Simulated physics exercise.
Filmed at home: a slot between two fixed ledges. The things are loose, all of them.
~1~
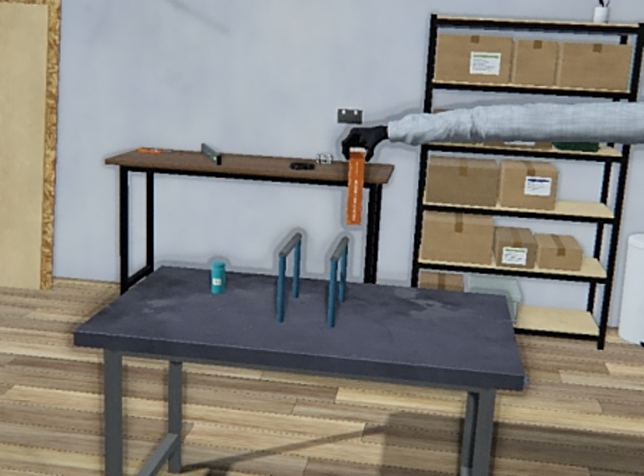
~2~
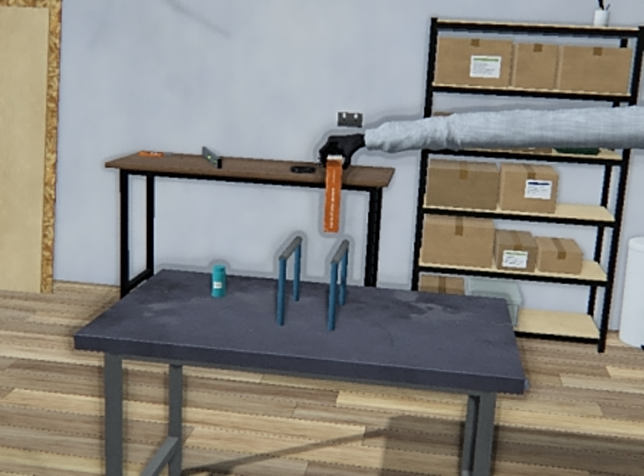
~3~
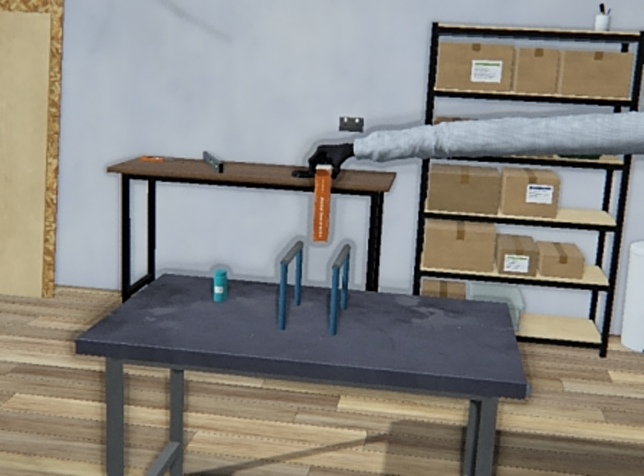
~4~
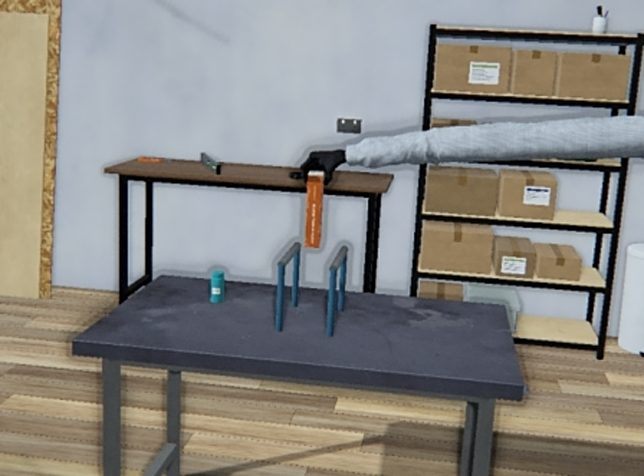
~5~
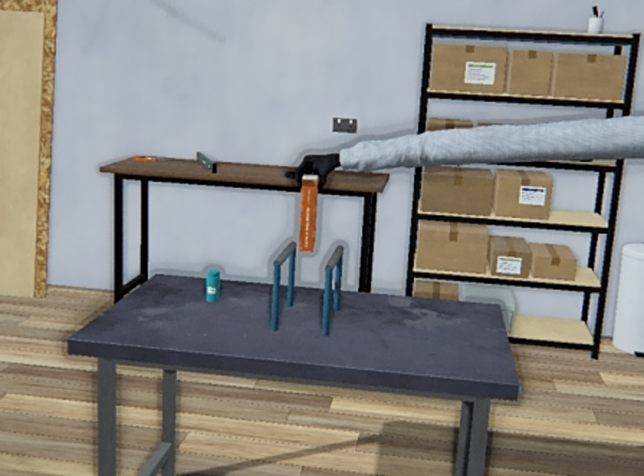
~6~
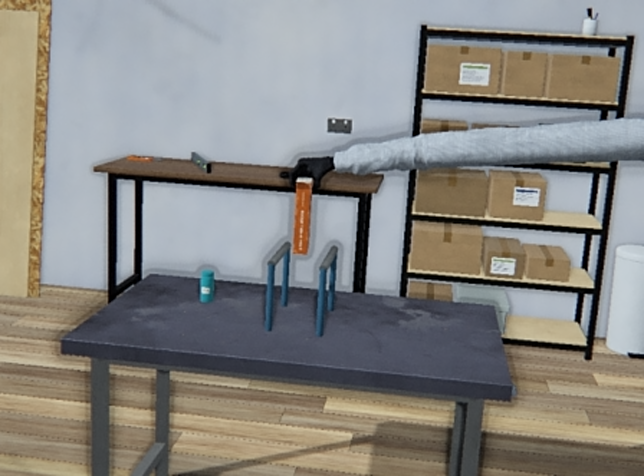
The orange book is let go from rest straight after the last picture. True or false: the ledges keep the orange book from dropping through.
False.
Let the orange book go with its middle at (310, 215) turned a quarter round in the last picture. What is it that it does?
Well, it simply gets stuck.
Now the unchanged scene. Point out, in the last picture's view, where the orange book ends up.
End point in the final view: About (299, 286).
Then, 0.20 s past the last view, orange book displaced a little near (302, 231).
Then, 0.30 s past the last view, orange book displaced about its own width near (300, 279).
Then, 0.50 s past the last view, orange book displaced about its own width near (299, 285).
Finally, moved from the start, orange book; turquoise shaker still in place. Final places as the last picture's camera would see them, orange book near (299, 286). The book reaches the table.
